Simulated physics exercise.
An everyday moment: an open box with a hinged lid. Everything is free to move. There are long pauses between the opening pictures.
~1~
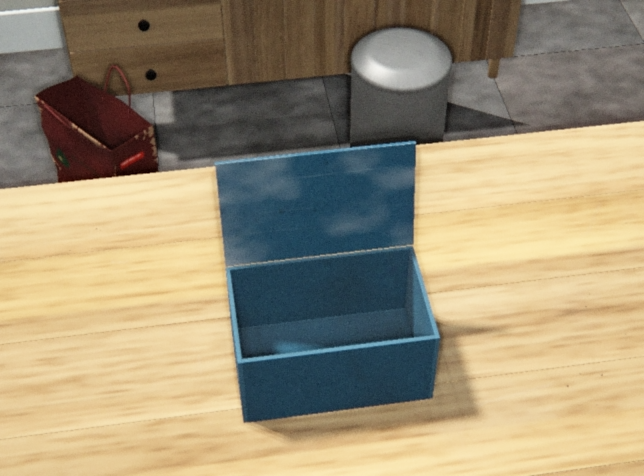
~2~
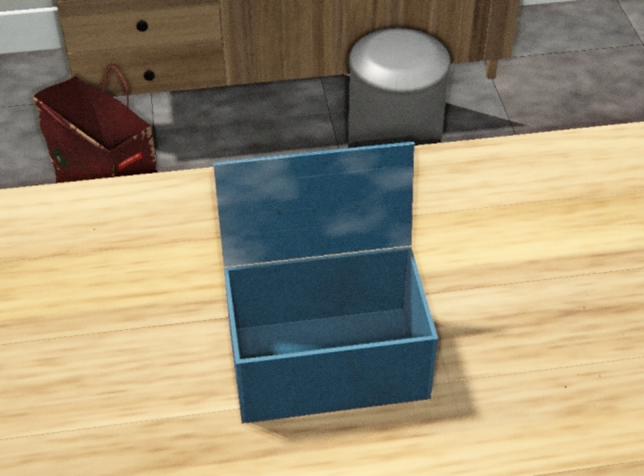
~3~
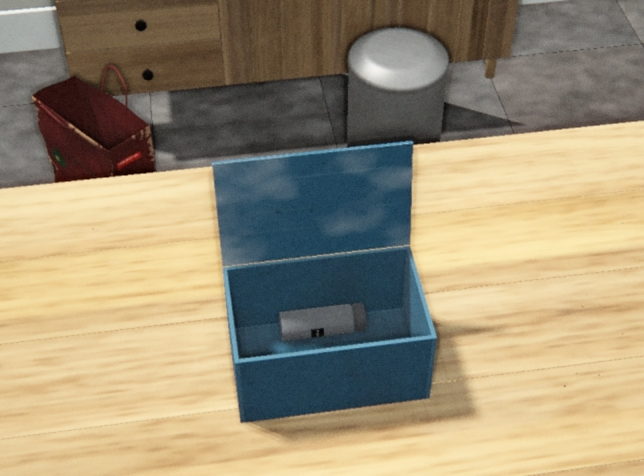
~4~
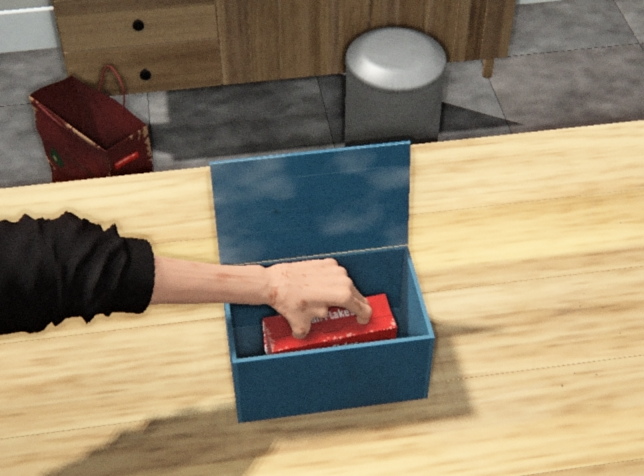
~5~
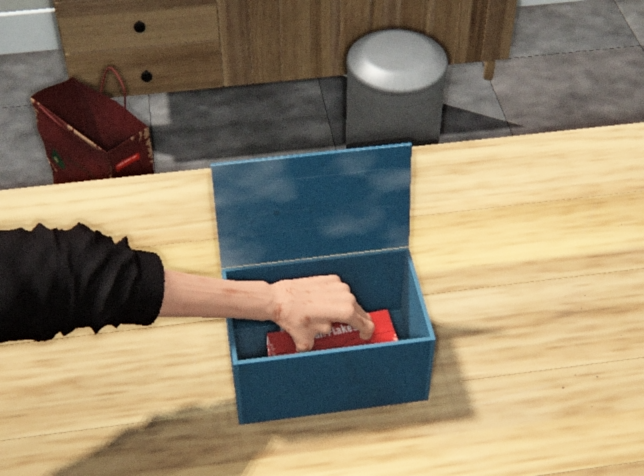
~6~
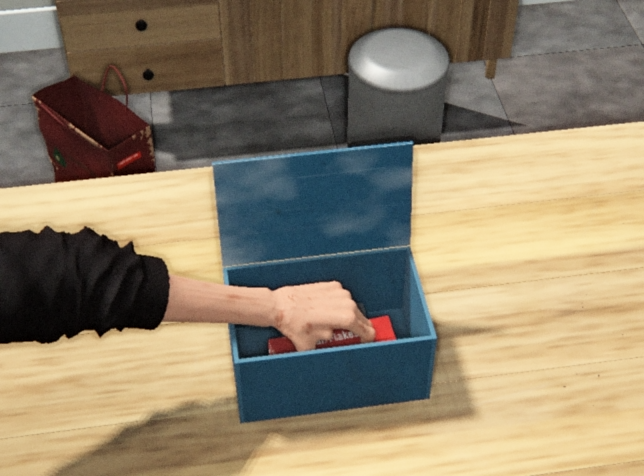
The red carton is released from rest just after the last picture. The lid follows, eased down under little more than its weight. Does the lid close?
As it turns out, it shuts flat.
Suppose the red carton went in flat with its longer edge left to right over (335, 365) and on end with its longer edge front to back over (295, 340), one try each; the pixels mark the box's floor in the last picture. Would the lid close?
First try: It sits on the rim; second try: It will not close.
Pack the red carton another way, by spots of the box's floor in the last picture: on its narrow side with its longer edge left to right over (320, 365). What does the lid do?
Then it sits on the rim.
Then, 1.10 s on from there, lid starting down.
Then, 1.60 s on from there, lid 60° above the rim.
Then, 2.00 s on from there, lid 32° above the rim.
Then, 2.30 s on from there, lid 9° above the rim.
In the end, lid shut; both unmoved. At the end, from the last picture's camera, red carton near (334, 359).
